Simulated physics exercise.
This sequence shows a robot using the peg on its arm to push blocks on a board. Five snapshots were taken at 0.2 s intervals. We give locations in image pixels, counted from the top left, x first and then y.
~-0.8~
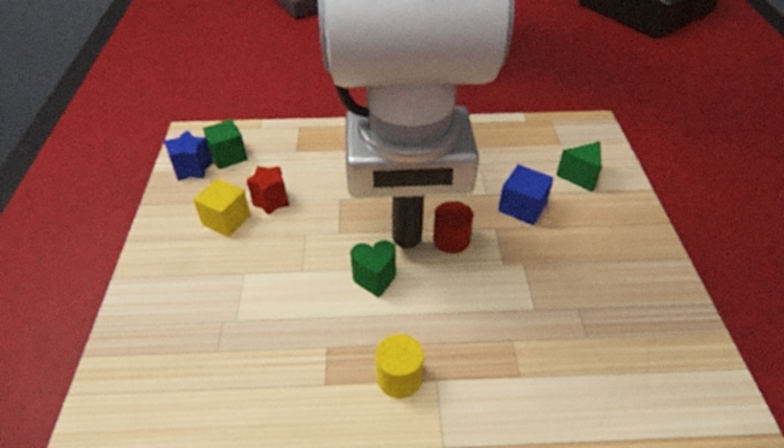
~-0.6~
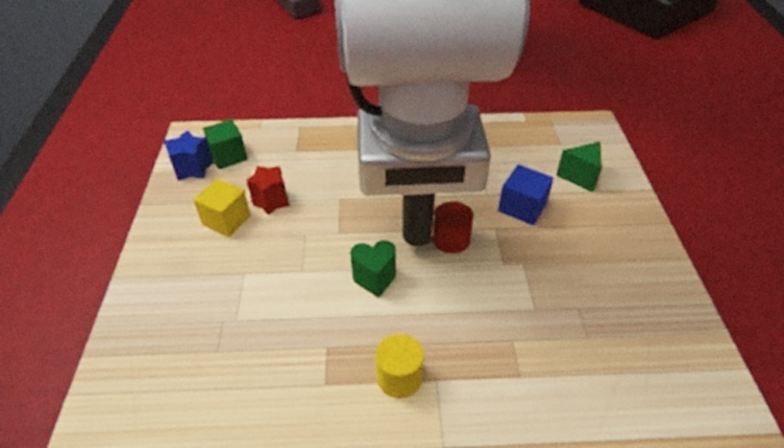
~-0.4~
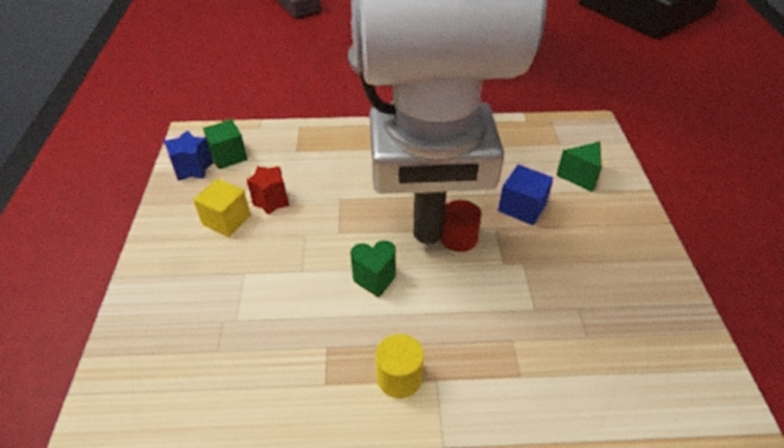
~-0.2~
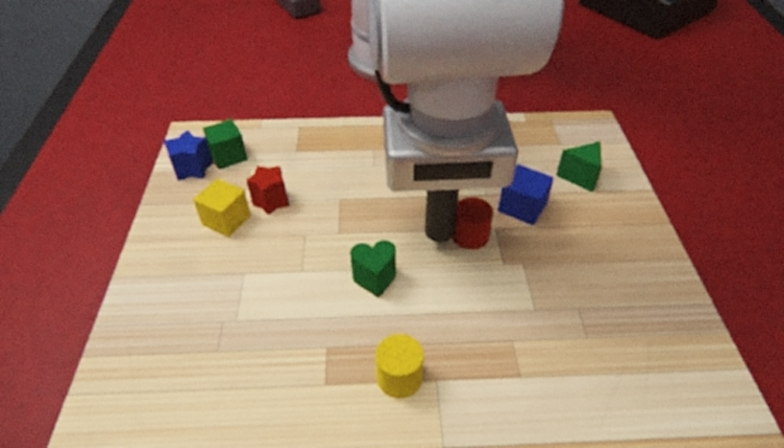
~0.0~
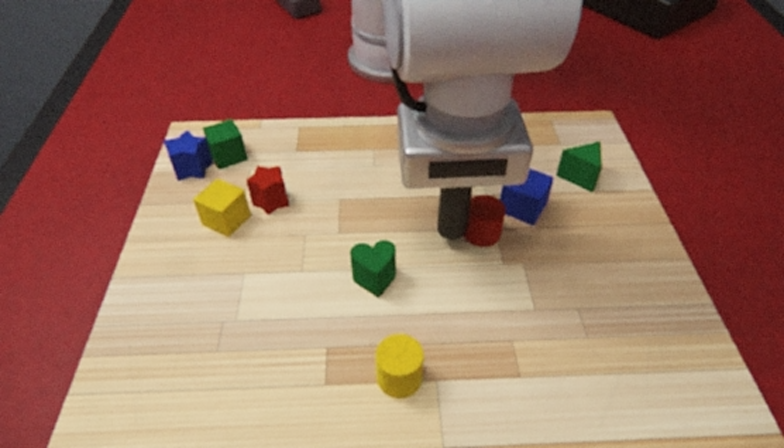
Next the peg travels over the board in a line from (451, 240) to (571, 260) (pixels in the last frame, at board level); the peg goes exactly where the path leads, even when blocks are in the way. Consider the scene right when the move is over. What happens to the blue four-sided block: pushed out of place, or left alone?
By then it is displaced.
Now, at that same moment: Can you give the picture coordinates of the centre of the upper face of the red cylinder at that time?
About (551, 205).
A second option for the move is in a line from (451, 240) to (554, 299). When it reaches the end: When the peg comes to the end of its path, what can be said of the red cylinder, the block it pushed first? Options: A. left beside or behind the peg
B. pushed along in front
It's A.
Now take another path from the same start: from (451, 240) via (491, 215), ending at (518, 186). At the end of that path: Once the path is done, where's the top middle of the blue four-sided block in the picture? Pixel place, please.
The answer is (564, 167).
The first path, step by step. One third of the way, peg (494, 236); red cylinder (519, 204); blue four-sided block (530, 179).
Two thirds of the way, peg (533, 243); red cylinder (543, 204); blue four-sided block (533, 175), turned 15° anticlockwise.
At the end, peg (575, 249); green heart-shaped block not moved; red cylinder (551, 205); blue four-sided block (534, 175), turned 15° anticlockwise.
